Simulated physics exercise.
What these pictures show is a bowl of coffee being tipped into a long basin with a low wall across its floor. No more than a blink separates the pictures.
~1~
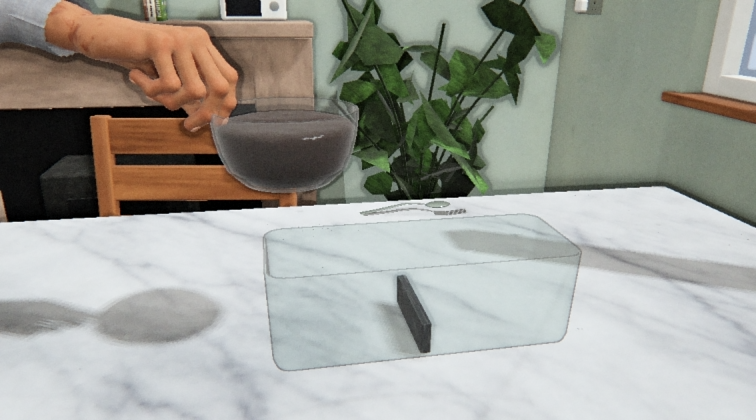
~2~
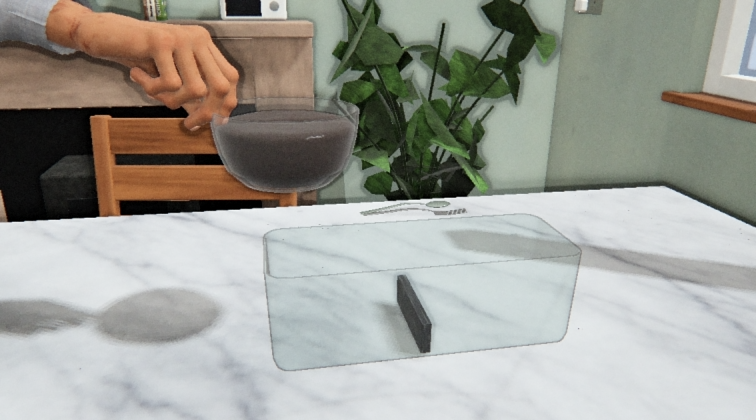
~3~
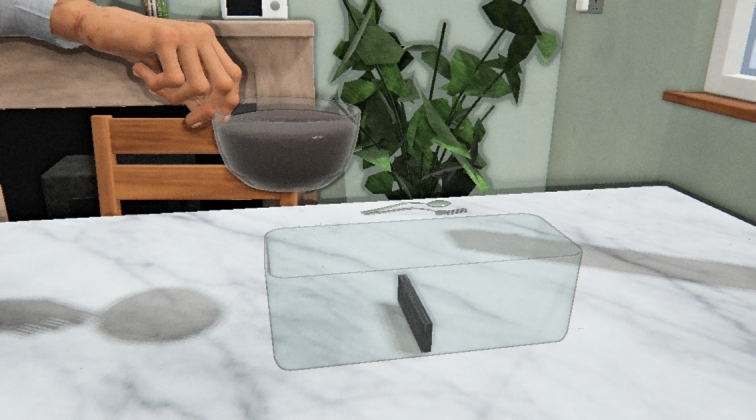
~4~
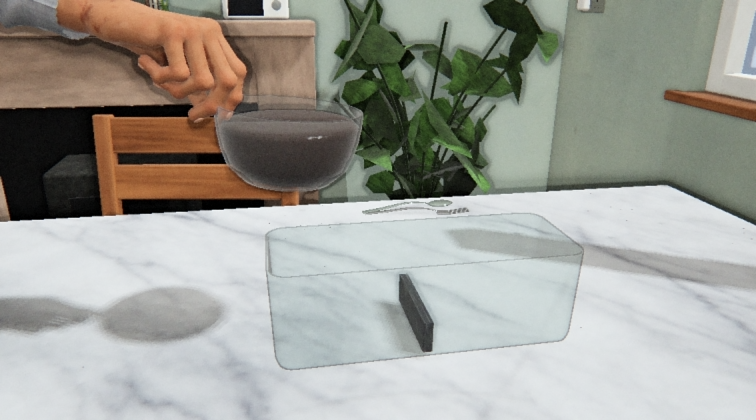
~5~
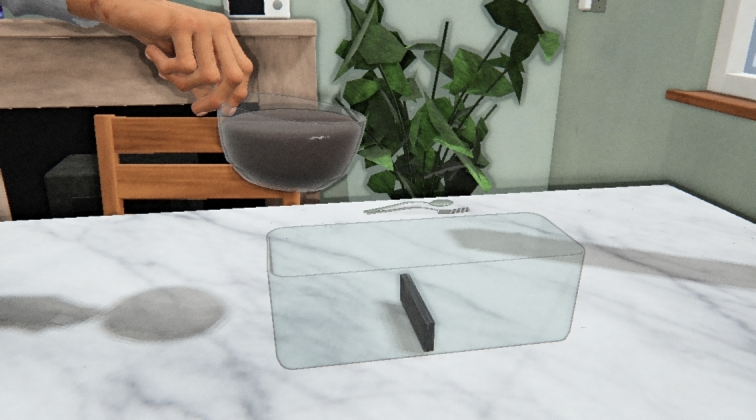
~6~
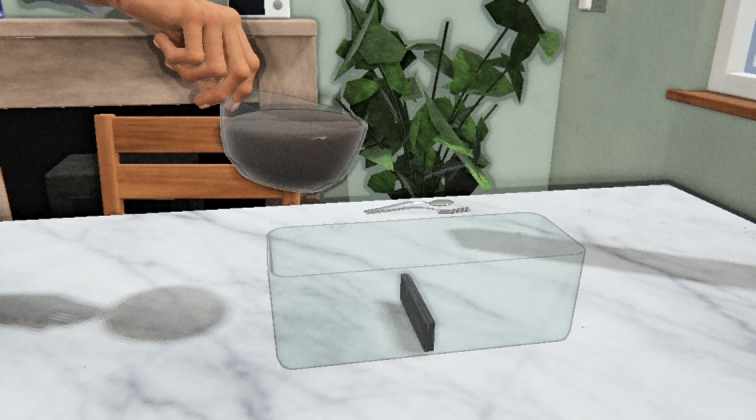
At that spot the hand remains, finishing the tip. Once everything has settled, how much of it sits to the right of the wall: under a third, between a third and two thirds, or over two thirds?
Sits mid-range.
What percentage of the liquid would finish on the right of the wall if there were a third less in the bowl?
20 %.
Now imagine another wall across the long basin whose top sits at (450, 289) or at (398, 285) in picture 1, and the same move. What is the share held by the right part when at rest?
Roughly 5 per cent first and roughly 60 per cent second.
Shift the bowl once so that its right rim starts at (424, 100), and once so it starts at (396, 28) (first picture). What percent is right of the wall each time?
It works out to around 90 % and then around 85 %.
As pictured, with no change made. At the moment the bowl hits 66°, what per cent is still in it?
Around 50 percent remains.
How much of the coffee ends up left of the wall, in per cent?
Share: Roughly 50 %.
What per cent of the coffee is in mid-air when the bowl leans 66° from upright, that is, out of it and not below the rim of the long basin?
That works out near 30 percent.
A moment on, the bowl is tipped part way and 52 per cent is still to pour, 6 is left of the wall and 10 right of it.
Next, the bowl is tipped on its side and 9 per cent is still to pour, 37 is left of the wall and 46 right of it.
Then the bowl is tipped on its side and 0 per cent is still to pour, 51 is left of the wall and 47 right of it.
Later the bowl is tipped on its side and 0 per cent is still to pour, 52 is left of the wall and 47 right of it.
Finally, 52 per cent lies left of the wall, 47 right of it and 1 outside.
